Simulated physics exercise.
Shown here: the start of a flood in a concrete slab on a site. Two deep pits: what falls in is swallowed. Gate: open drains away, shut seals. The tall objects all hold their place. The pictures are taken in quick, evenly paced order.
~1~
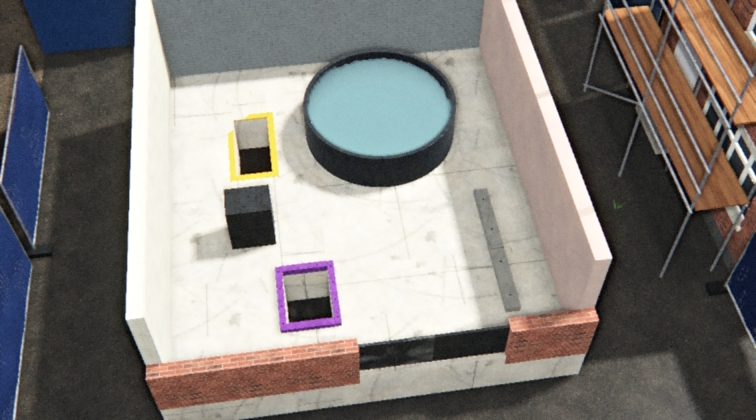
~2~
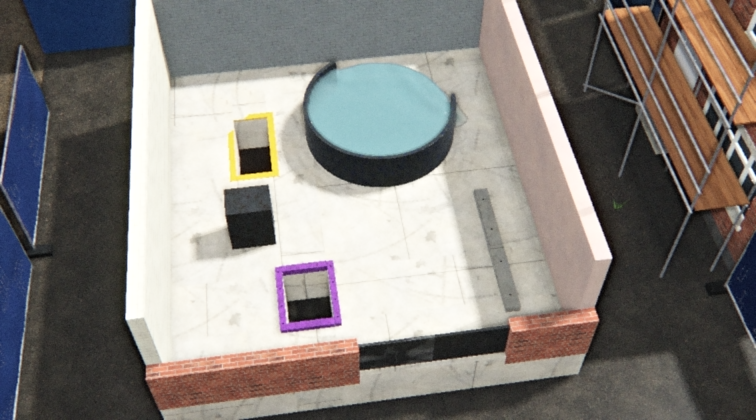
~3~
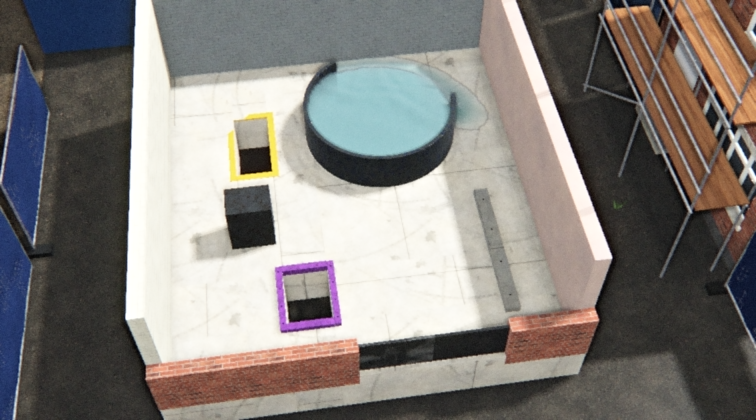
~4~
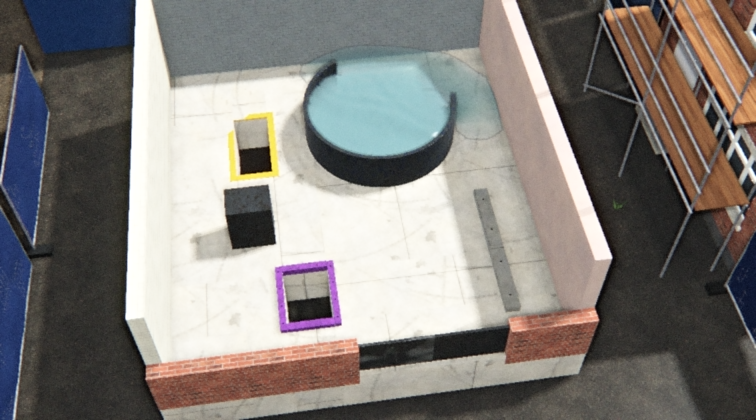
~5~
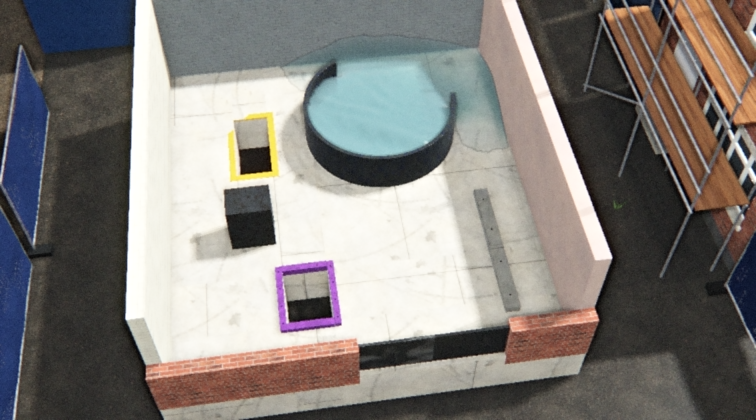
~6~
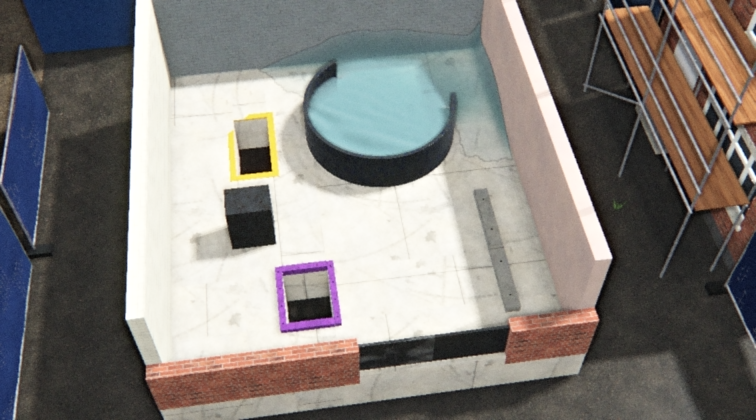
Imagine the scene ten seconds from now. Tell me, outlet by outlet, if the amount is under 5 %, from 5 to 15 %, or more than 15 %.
In the end gate: Short of a twentieth; yellow pit: A twentieth to fifteen per cent; purple pit: Short of a twentieth.
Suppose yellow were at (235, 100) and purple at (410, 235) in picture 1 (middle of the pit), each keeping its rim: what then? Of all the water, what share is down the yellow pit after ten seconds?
The yellow pit receives 25 per cent.
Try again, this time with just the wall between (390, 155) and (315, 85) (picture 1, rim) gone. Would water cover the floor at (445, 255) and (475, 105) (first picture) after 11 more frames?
Respectively: Spared and spared.
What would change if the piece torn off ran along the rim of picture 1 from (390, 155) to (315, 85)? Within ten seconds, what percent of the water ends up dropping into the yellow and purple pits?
Yellow 40 %, purple 10 %.
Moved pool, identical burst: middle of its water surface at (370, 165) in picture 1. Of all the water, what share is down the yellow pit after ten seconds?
Result, yellow pit: 20 percent after ten seconds.
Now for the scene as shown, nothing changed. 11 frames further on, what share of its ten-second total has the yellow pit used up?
I get 5 per cent.
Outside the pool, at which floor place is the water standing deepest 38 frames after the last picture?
It should be close to (173, 365).
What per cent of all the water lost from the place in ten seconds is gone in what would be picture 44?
Note - share reached: 50 %.
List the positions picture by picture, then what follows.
In the first frame, the pool at (380, 104) is whole and still.
In the second frame, the front is at (461, 121), out from the gap on the pool's far side.
In the third frame, water pours out on the pool's far side and has run to (483, 119).
In the fourth frame, the front is at (500, 124), out from the gap on the pool's far side.
In the fifth frame, water pours out on the pool's far side and has run to (283, 66).
In the sixth frame, water pours out on the pool's far side and has run to (262, 68).
A moment on, water covers 25 % of the floor; the gate 0 %, the yellow pit 0 %, the purple pit 0 %.
Next, water covers 35 % of the floor; the gate 0 %, the yellow pit 1 %, the purple pit 0 %.
Then, water covers 65 % of the floor; the gate 0 %, the yellow pit 2 %, the purple pit 0 %.
Later, water covers 90 % of the floor; the gate 0 %, the yellow pit 6 %, the purple pit 1 %.
In the end, water covers 95 % of the floor; the gate 0 %, the yellow pit 10 %, the purple pit 1 %.
